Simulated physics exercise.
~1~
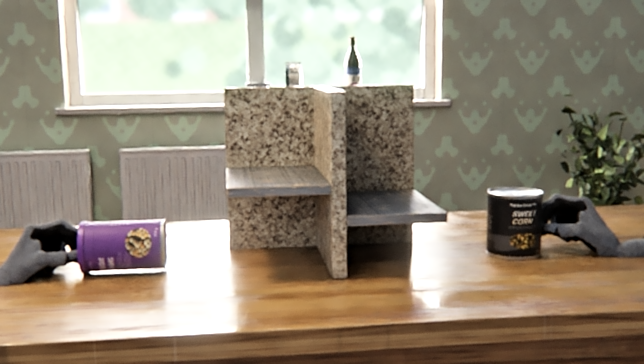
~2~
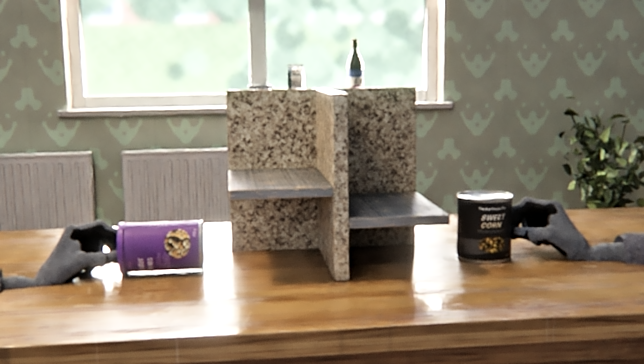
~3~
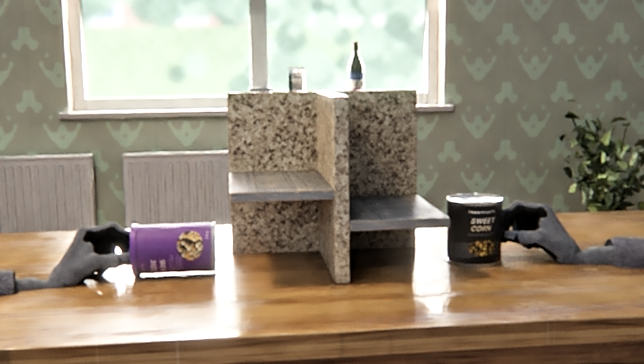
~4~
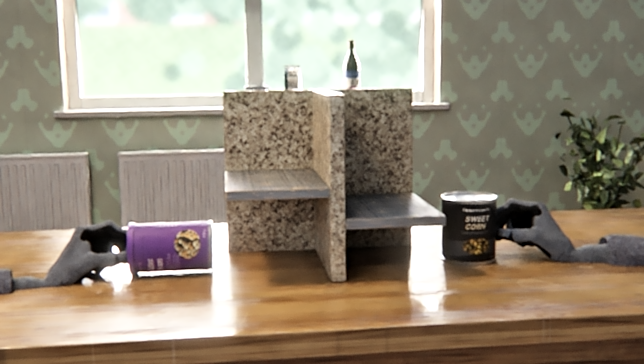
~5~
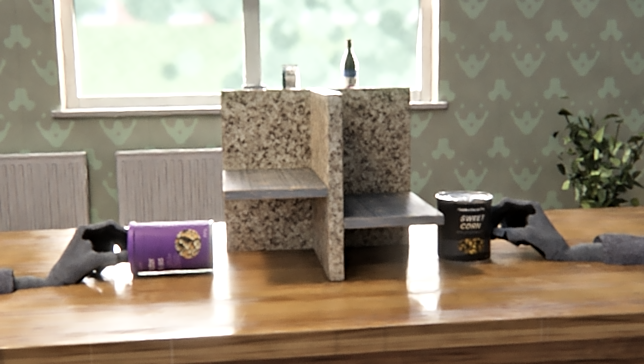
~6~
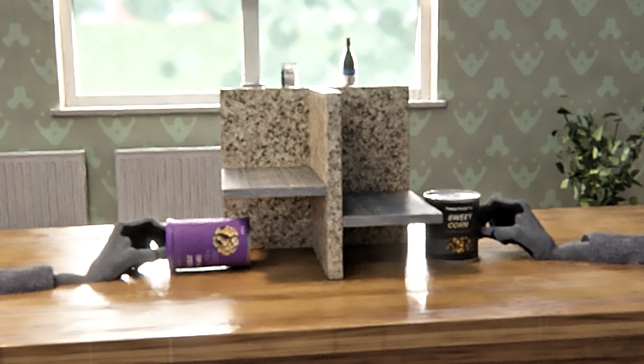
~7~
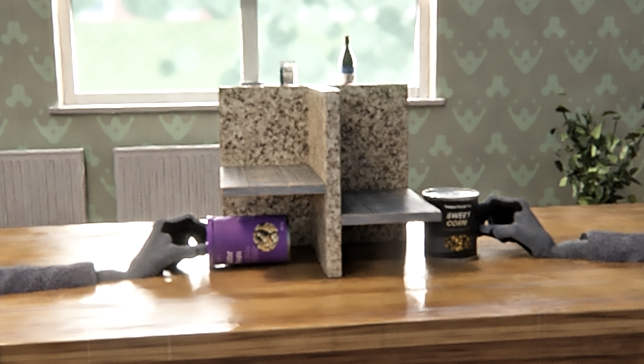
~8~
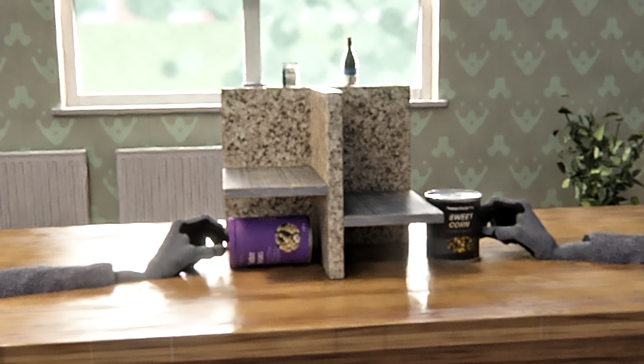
A purple tin lying on its side and an upright black tin of sweet corn are pushed by gloved hands from opposite ends of a wooden table toward a low, speckled rack with grey shelves. Both slide slowly inward, the purple one from the left and the black one from the right, then pause briefly near the openings. The black tin edges up to the right shelf and stops against its edge. The purple tin keeps moving right and slips beneath the left shelf. It ends up resting underneath, while the black tin stays outside, a hand still beside it.
